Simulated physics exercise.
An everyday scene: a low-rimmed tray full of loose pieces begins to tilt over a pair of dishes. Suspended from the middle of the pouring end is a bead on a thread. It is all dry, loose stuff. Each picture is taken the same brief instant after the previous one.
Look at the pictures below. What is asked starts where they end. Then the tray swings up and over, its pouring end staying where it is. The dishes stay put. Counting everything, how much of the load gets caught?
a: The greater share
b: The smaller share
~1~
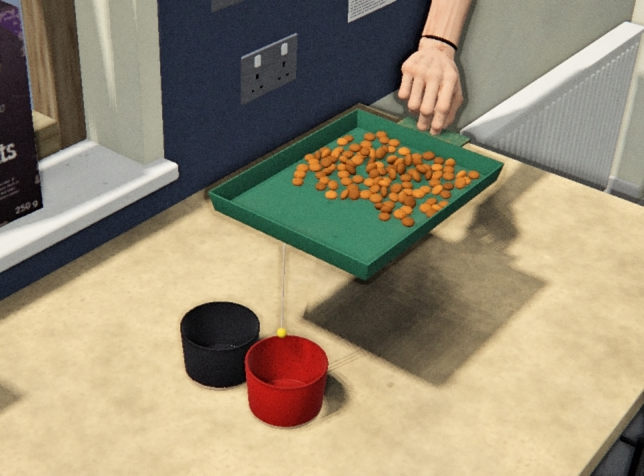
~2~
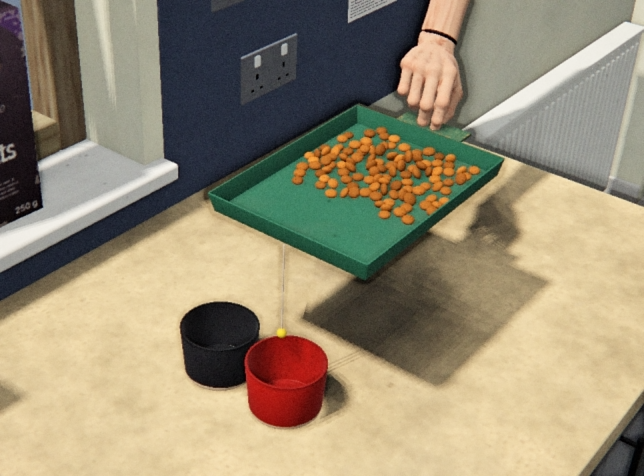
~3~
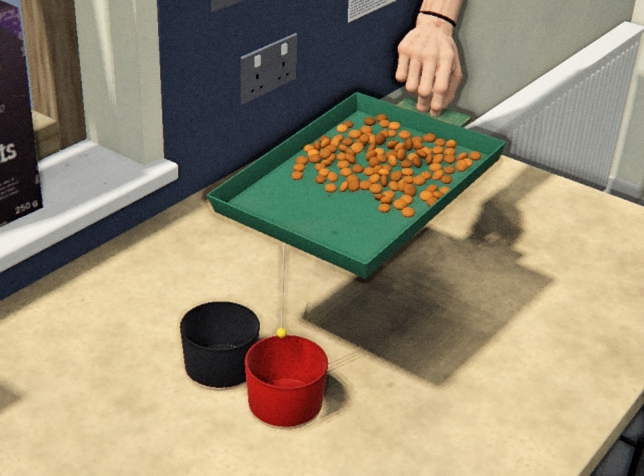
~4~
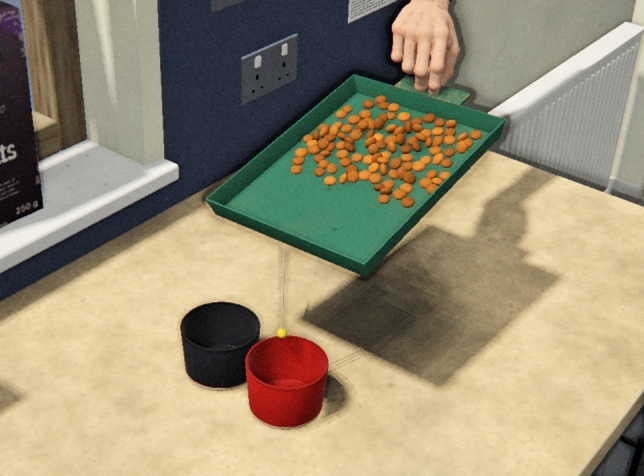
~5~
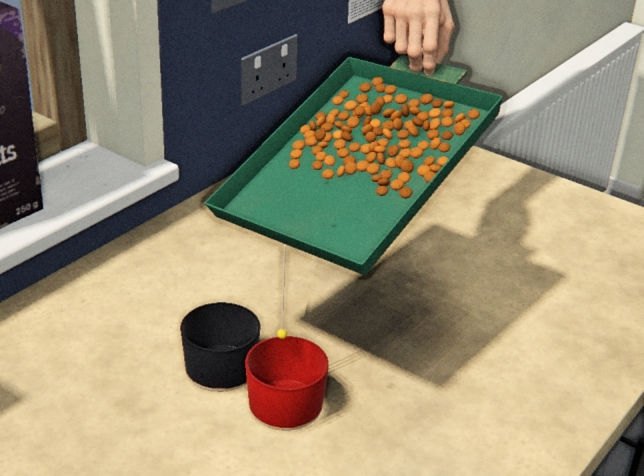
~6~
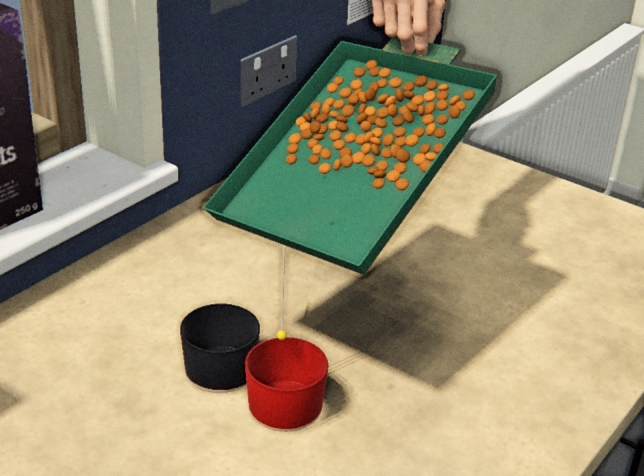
(b) The smaller share.
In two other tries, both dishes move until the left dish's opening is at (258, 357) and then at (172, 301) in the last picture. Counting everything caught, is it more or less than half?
So that's a lesser portion the first time round, a lesser portion the second.
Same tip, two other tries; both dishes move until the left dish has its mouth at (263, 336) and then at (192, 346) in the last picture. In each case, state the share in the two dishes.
In turn 10 and 60 in a hundred.
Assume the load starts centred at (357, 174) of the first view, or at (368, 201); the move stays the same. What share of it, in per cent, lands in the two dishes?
First case: Around 50 %; second case: Around 50 %.
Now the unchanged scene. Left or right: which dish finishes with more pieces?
That would be the left of the two, then.
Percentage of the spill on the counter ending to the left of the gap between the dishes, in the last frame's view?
Roughly 90 %.
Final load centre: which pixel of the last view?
Close to (159, 404), more or less.
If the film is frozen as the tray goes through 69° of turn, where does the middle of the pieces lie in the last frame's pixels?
Check around (255, 210) in the last picture.
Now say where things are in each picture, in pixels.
In the first picture, corners of the pouring end near (215, 192) and (367, 261), level; middle of the load near (382, 172), bits of cat kibble; left dish near (194, 362); right dish near (260, 400); bead on its thread near (282, 333).
In the second picture, corners of the pouring end near (214, 193) and (366, 261), level; middle of the load near (382, 169).
In the third picture, corners of the pouring end near (213, 194) and (365, 260), tipped a little, lowest at the left corner; middle of the load near (382, 159).
In the fourth picture, corners of the pouring end near (212, 198) and (363, 259), tipped a little, lowest at the left corner; middle of the load near (381, 145).
In the fifth picture, corners of the pouring end near (211, 202) and (361, 259), tipped clearly, lowest at the left corner; middle of the load near (378, 132).
In the sixth picture, corners of the pouring end near (209, 206) and (358, 260), tipped clearly, lowest at the left corner; middle of the load near (373, 120); left dish near (194, 364); right dish near (260, 402).
Shortly afterwards, tray tipped steeply; all but a few on the tray; only a few in the air.
Next, tray tipped past a quarter turn; near a quarter on the tray; only a few in the right dish; a little in the left dish; near two thirds outside both; a little in the air.
Some moments later, tray tipped past a quarter turn; a little in the right dish; near a quarter in the left dish; near two thirds outside both.
In the end, tray tipped past a quarter turn; a little in the right dish; near a quarter in the left dish; near two thirds outside both.
